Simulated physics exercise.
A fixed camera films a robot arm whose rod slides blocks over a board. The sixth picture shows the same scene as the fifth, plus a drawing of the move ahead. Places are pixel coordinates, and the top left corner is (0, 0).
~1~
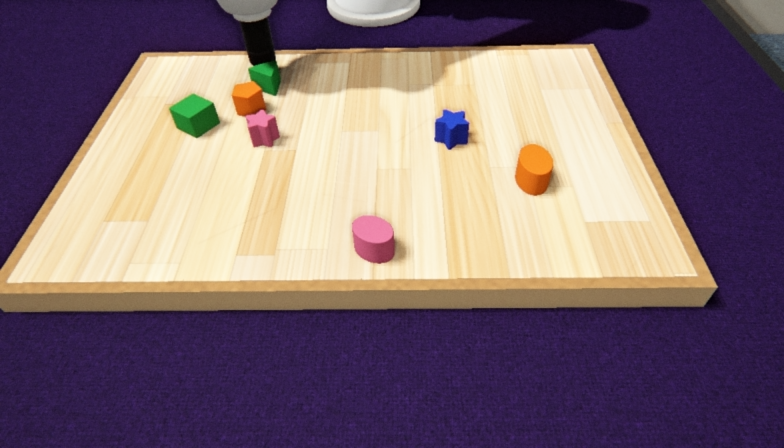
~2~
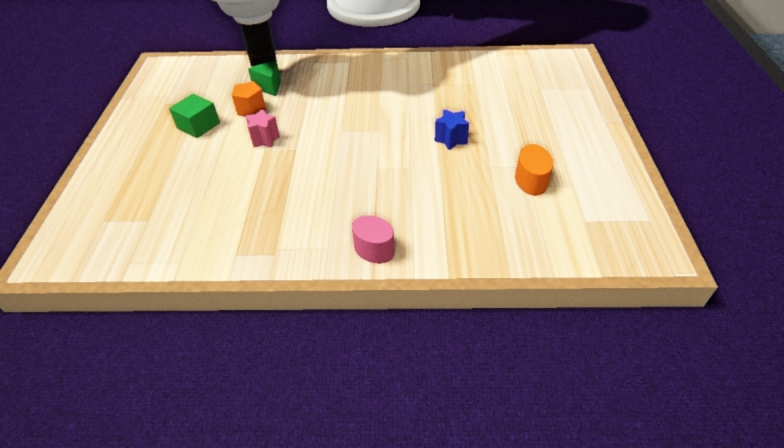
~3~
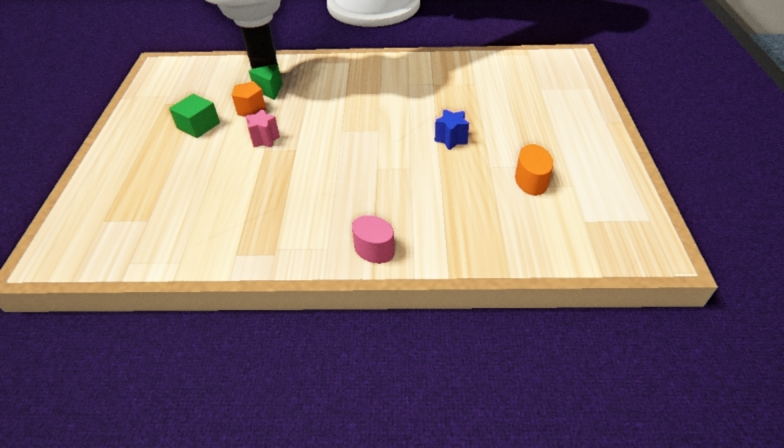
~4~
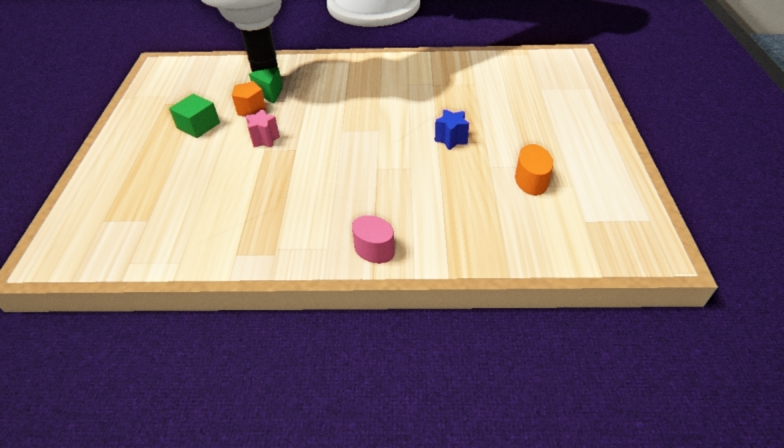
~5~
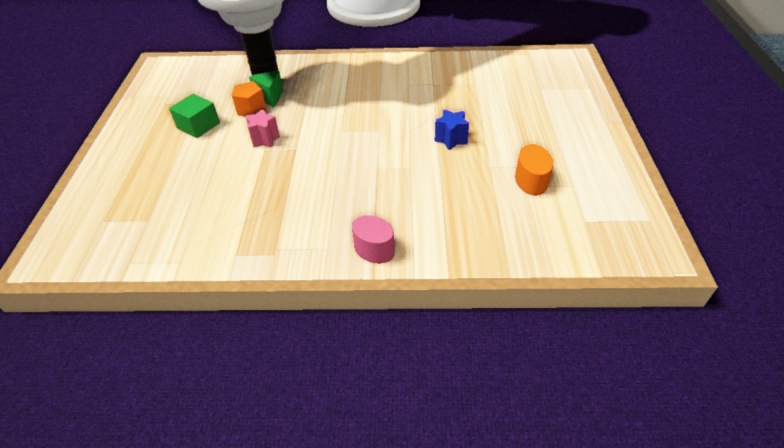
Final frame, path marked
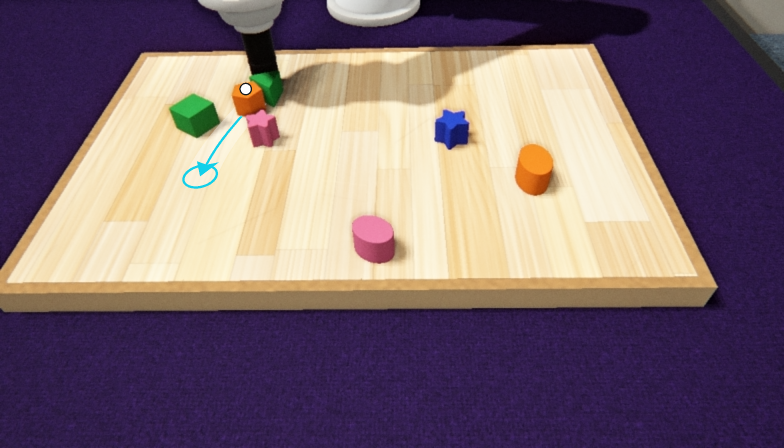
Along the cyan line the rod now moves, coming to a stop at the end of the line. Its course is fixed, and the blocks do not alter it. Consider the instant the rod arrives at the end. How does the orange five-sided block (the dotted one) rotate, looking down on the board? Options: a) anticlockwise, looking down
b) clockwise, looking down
I'll go with a - anticlockwise, looking down.
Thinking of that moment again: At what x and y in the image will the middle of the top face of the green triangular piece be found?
Expect it around (266, 93).
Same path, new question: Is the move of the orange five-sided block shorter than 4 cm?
In short: No.
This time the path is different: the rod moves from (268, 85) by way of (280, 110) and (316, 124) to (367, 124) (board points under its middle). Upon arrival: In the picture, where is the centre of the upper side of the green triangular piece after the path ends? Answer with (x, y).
Roughly at (282, 116).
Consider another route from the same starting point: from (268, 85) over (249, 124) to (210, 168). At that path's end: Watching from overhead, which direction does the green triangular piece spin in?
The green triangular piece rotates counterclockwise.
Drawn move, from (268, 85) over (233, 126) to (200, 176); the dot is on the orange five-sided block.
What follows on the original path. One third of the way, rod (242, 99); orange five-sided block (233, 108), turned 20° clockwise; green triangular piece (267, 93), turned 40° anticlockwise.
Two thirds of the way, rod (217, 129); orange five-sided block (217, 138); green triangular piece (266, 93), turned 45° anticlockwise.
At the end, rod (195, 163); green four-sided block still; orange five-sided block (218, 163), turned 55° anticlockwise; green triangular piece (266, 93), turned 45° anticlockwise.
